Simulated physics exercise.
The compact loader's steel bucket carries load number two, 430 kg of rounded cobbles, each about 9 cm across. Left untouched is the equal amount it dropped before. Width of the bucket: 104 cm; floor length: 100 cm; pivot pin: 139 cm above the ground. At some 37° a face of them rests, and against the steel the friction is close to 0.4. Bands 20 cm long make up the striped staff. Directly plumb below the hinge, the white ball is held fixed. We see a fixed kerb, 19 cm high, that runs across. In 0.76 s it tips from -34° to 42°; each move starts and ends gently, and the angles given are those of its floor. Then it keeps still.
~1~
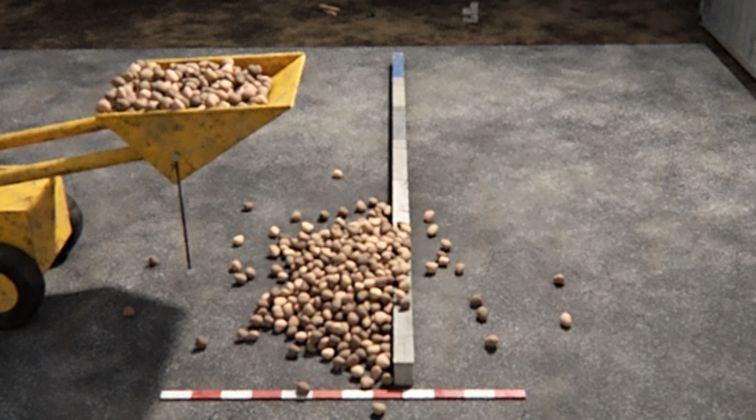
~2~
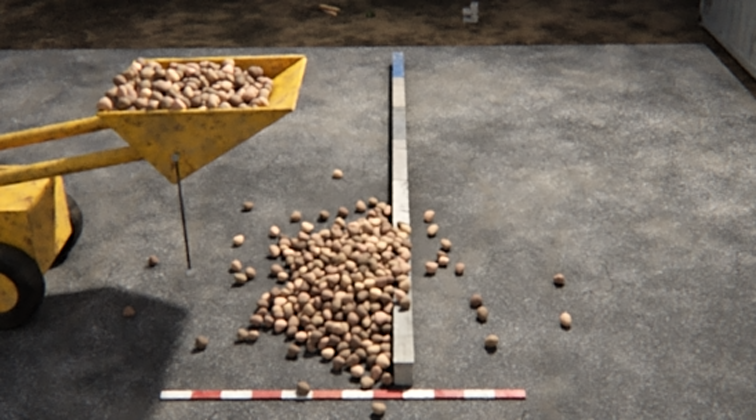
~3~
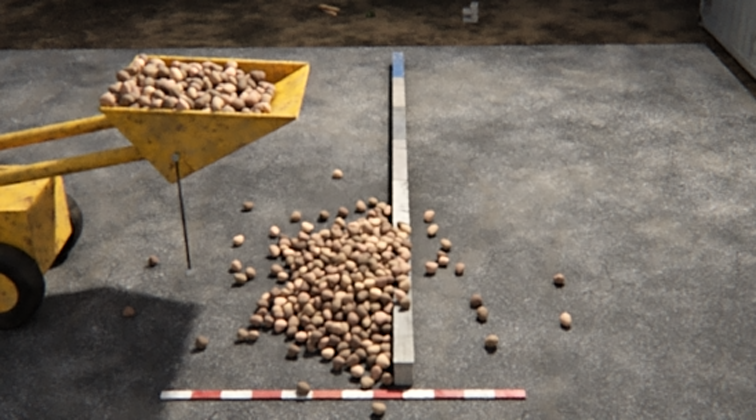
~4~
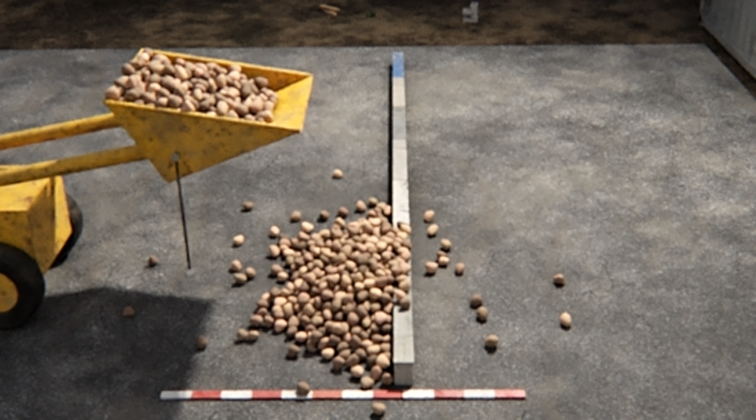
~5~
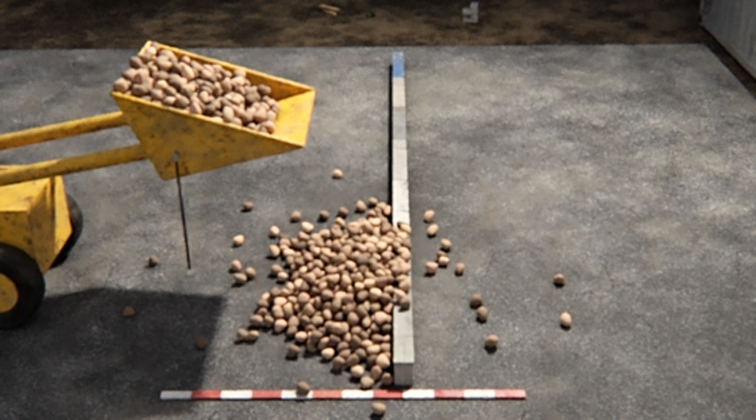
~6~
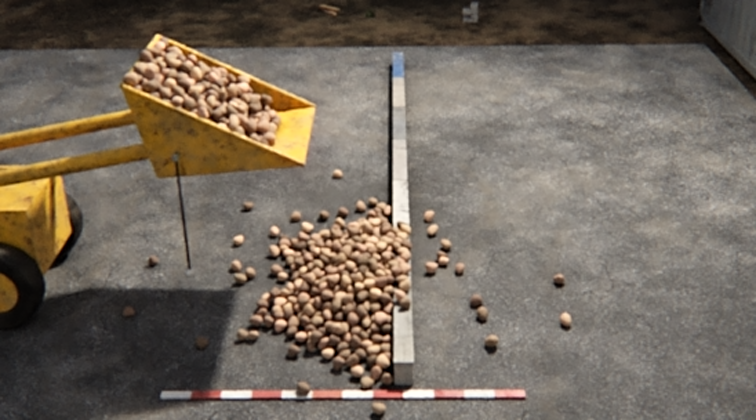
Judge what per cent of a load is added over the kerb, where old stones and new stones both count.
The amount added is about 4 per cent of a load.
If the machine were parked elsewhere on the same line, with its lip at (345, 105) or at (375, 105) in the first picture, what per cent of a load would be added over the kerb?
Case one about 35 %, case two about 70 %.
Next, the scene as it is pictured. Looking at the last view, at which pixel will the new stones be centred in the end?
Centre at roughly (322, 270).
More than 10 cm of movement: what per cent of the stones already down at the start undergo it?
Estimate: 15 %, roughly.
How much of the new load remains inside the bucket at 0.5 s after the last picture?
About 75 per cent.
Then, 0.2 s after the last picture the floor is at 30°; in per cent of one load, 100 in the bucket, 98 on this side of the kerb, 2 over the kerb; the foremost stones are at (490, 289).
Then, 0.5 s after the last picture the floor is at 42°; in per cent of one load, 74 in the bucket, 124 on this side of the kerb, 2 over the kerb; the foremost stones are at (490, 289).
Then, 0.9 s after the last picture the floor is at 42°; in per cent of one load, 15 in the bucket, 182 on this side of the kerb, 3 over the kerb; the foremost stones are at (490, 289).
Then, 3.5 s after the last picture the floor is at 42°; in per cent of one load, 0 in the bucket, 194 on this side of the kerb, 6 over the kerb; the foremost stones are at (518, 303). Net gain over the kerb, 4.
